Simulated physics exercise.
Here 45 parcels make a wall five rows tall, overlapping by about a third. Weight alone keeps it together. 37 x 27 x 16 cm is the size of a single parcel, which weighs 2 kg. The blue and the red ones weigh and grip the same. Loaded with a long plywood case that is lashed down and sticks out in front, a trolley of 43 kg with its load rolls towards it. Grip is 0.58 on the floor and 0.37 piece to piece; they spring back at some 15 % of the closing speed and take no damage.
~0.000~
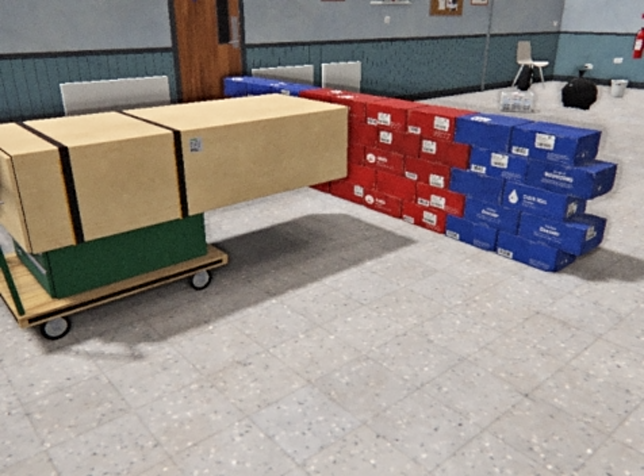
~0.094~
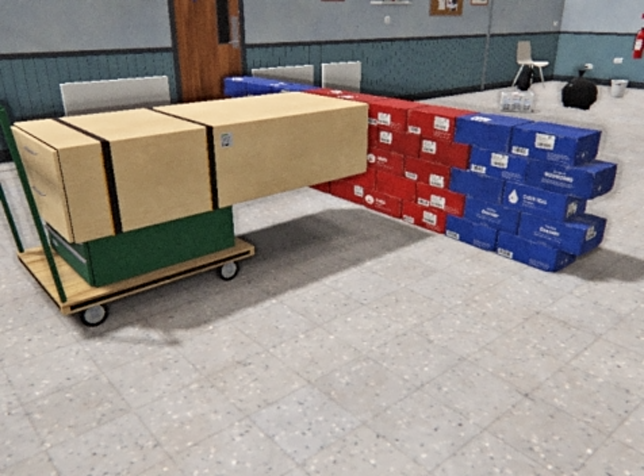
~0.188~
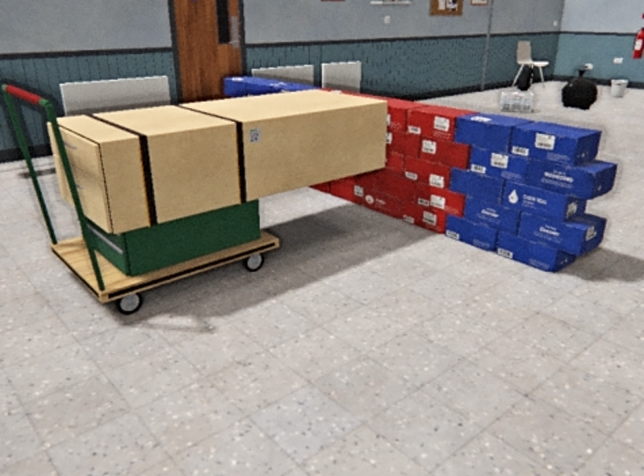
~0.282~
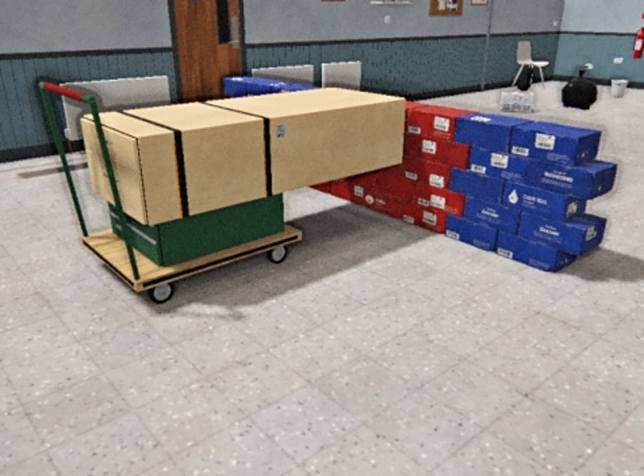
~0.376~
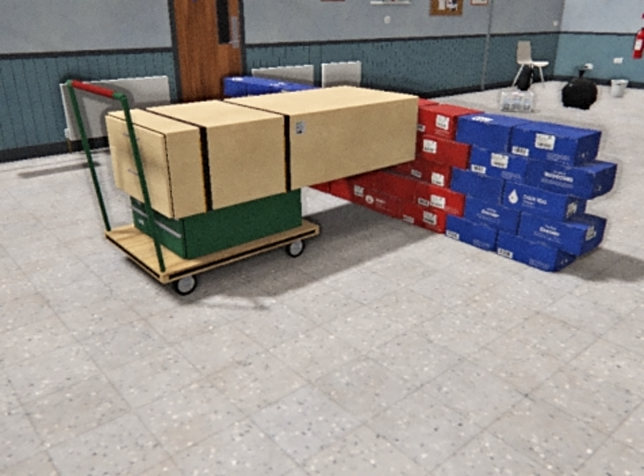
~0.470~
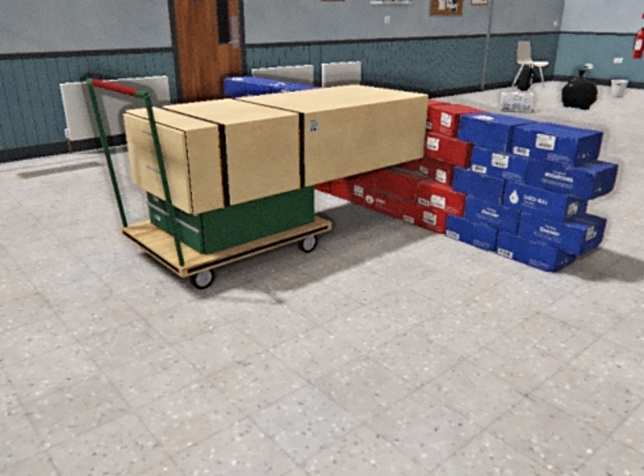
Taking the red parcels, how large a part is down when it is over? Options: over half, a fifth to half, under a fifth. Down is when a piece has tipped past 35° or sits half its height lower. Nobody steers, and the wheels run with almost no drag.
Down: Over half.
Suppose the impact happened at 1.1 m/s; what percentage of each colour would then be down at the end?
You'd end up with blue at 0 per cent down and red at 60 per cent.
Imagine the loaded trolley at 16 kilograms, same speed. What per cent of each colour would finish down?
In that case blue comes to 0 and red to 0 percent.
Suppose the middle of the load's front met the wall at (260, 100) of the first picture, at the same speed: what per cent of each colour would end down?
Down at the end: Blue 40 percent, red 0 percent.
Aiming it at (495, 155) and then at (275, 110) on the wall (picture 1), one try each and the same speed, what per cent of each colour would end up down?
For blue it's 20 then 30 per cent, for red 20 then 20 per cent.
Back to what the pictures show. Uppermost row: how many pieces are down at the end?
5.
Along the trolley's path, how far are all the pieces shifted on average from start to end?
It comes out to something like 25 centimetres.
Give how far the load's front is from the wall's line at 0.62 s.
Roughly 30 cm.
After 0.62 s, load 31 cm past the wall's line, still rolling; none of the 20 red parcels down (0 of 45 in all colours); top red parcel leaning 11°; top blue parcel leaning 12°.
After 0.88 s, load 53 cm past the wall's line, still rolling; 12 of the 20 red parcels down (12 of 45 in all colours); top red parcel leaning 54°, 9 cm lower; top blue parcel leaning 30°.
After 1.40 s, load 92 cm past the wall's line, still rolling; 12 of the 20 red parcels down (13 of 45 in all colours); top red parcel upside down; top blue parcel leaning 72°, 50 cm lower.
At rest (2.8 s), load 97 cm past the wall's line, stopped; 12 of the 20 red parcels down (13 of 45 in all colours); top red parcel upside down; top blue parcel on its side. That is 60 per cent. As the last picture would show them, middles, top red parcel near (382, 150), top blue parcel near (588, 206).
